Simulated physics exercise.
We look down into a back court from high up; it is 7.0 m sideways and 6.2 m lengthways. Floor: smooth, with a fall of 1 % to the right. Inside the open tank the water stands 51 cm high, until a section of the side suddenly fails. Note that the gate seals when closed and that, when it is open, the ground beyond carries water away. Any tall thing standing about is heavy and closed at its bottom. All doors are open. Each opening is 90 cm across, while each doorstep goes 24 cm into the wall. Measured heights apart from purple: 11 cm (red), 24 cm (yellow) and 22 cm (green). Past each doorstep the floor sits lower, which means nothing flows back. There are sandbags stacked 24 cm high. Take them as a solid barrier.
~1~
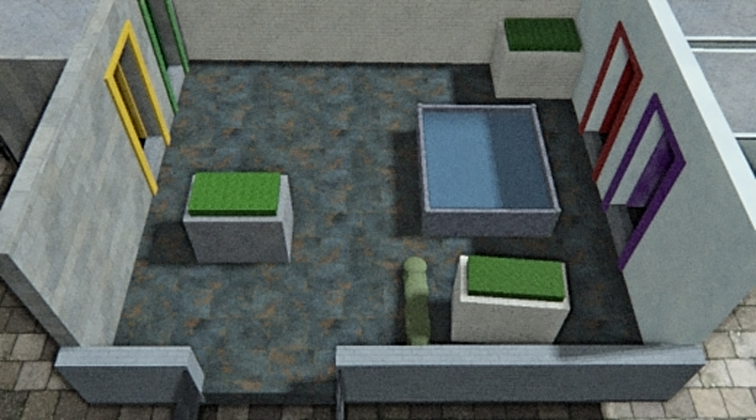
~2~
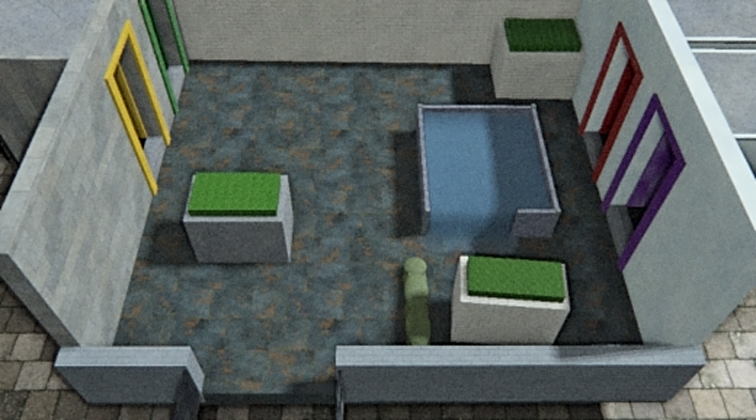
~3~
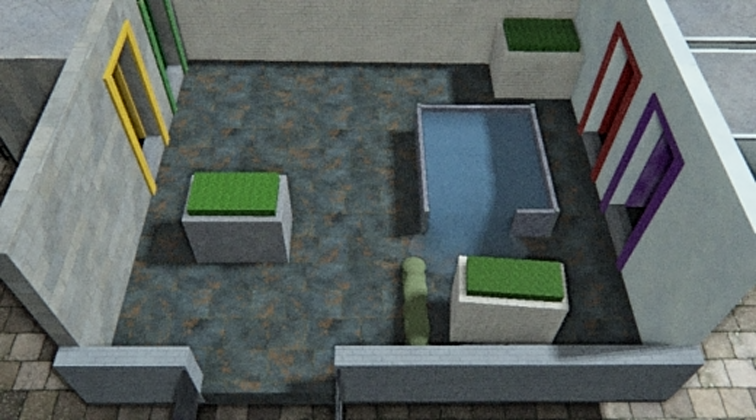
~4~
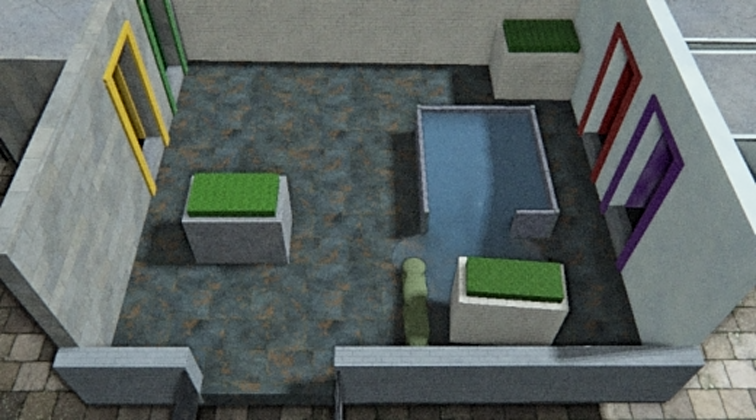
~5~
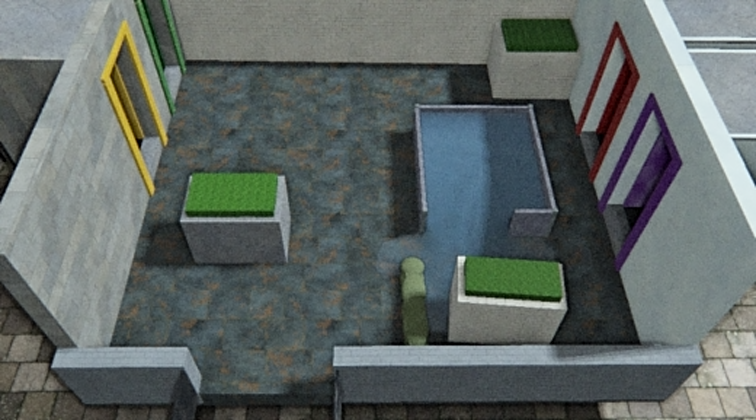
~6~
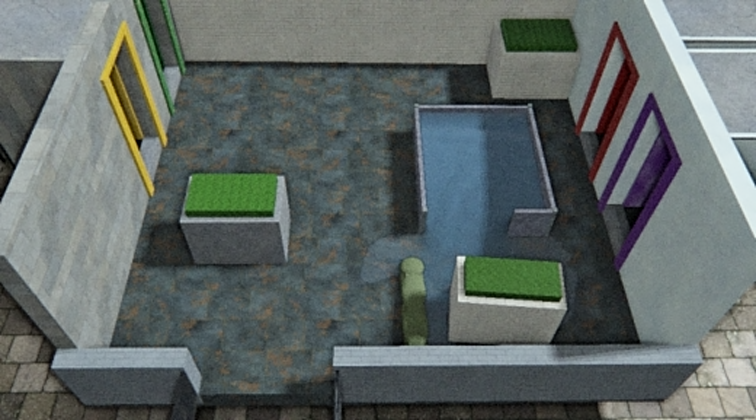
A walled court with a dark mottled floor, seen from high above, holds an open tank of blue water right of centre. Three pale blocks topped with green stand around it, with a rounded green object near the front, yellow and green doorways at left, and red and purple ones at right. The tank's front wall opens and water spreads forward and leftward across the floor, while the view barely shifts.
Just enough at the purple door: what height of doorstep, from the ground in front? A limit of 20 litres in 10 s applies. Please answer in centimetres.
Some 14 cm.
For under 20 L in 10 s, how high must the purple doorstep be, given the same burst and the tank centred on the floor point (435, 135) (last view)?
A minimum of about 10.0 cm.
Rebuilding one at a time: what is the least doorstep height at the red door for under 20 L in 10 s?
For red, a step near 7.0 cm.
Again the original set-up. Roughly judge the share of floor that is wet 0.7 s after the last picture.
Wet share: Around 15 %.
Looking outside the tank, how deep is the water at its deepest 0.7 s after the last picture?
About 38 cm.
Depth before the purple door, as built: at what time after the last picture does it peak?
Near 3.5 seconds.
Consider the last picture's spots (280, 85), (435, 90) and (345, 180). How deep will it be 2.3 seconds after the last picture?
The three readings, in order, are 0, 0 and 1 cm.
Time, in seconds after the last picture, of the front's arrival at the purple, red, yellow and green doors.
Purple 1.1 s, red 1.8 s, yellow 7.0 s, green not in the 10 s.
Then, 0.7 s after the last picture water covers 15 % of the floor, deepest (38 cm) near (450, 290); it has not reached the purple door.
Then, 2.3 s after the last picture water covers 35 % of the floor, deepest (30 cm) near (639, 374); 15 cm at the purple door, 0 litres in over its 23 cm doorstep.
Then, 9.3 s after the last picture water covers 90 % of the floor, deepest (13 cm) near (563, 106); 7 cm at the purple door, 0 litres in over its 23 cm doorstep.
At the purple door as built, the water peaked near 17 cm, 3.3 s after the last picture.
With a doorstep of 12.5 cm, 33 litres would have come in within the 10 s; with 16.5 cm, 6 litres. So under 20 litres takes about 14 cm.
